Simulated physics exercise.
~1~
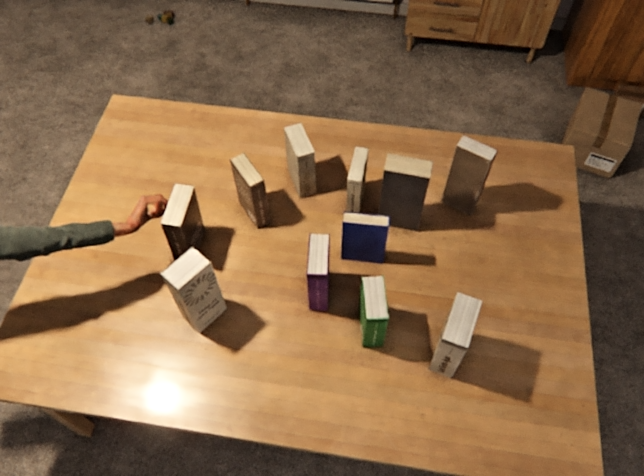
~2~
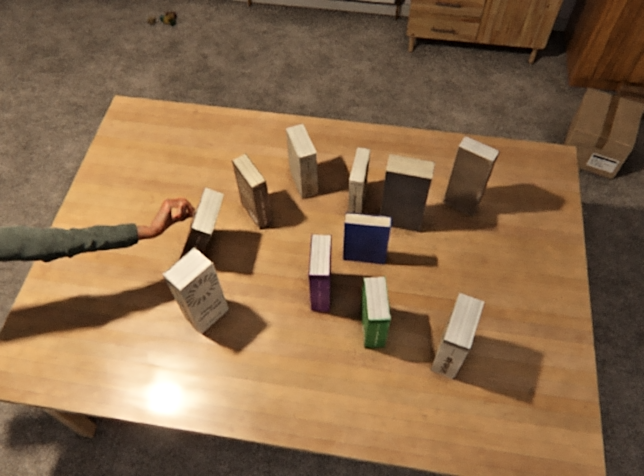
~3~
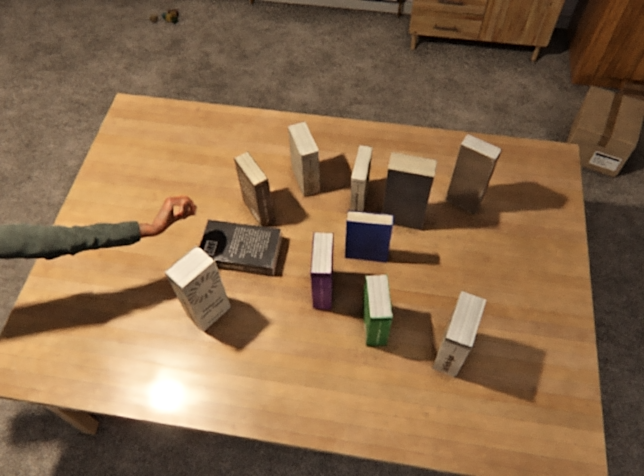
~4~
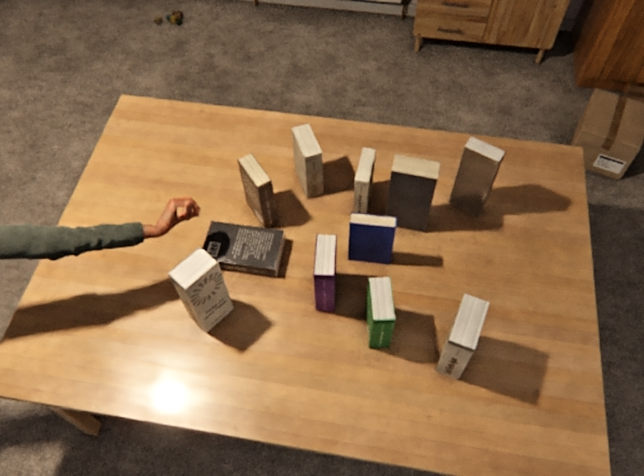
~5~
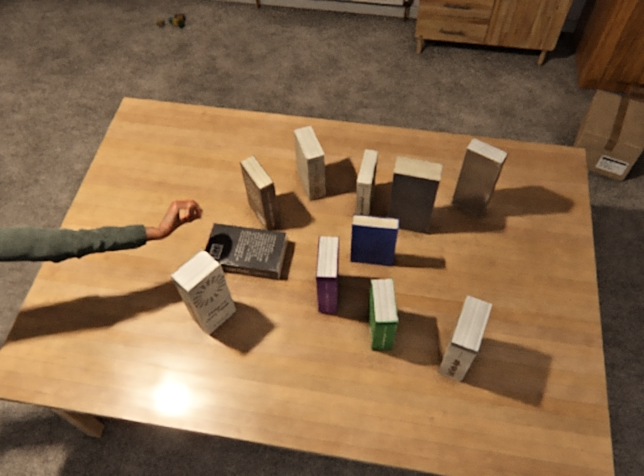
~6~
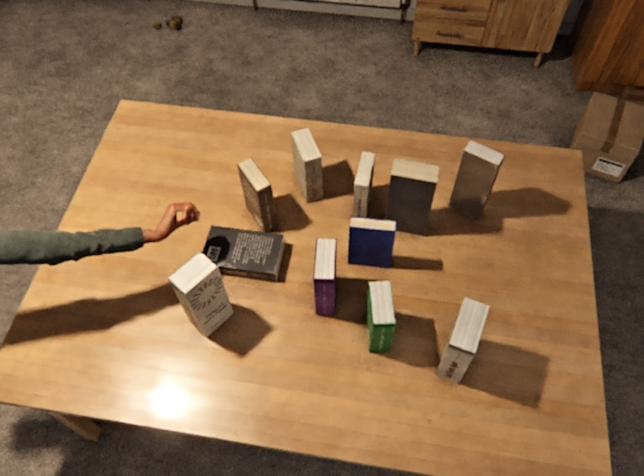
On a wooden table in a carpeted room, a hand at the left pushes a dark book, which tips to the right and falls flat, and the hand stops above it. The other upright books, including purple, blue and green ones, remain standing.
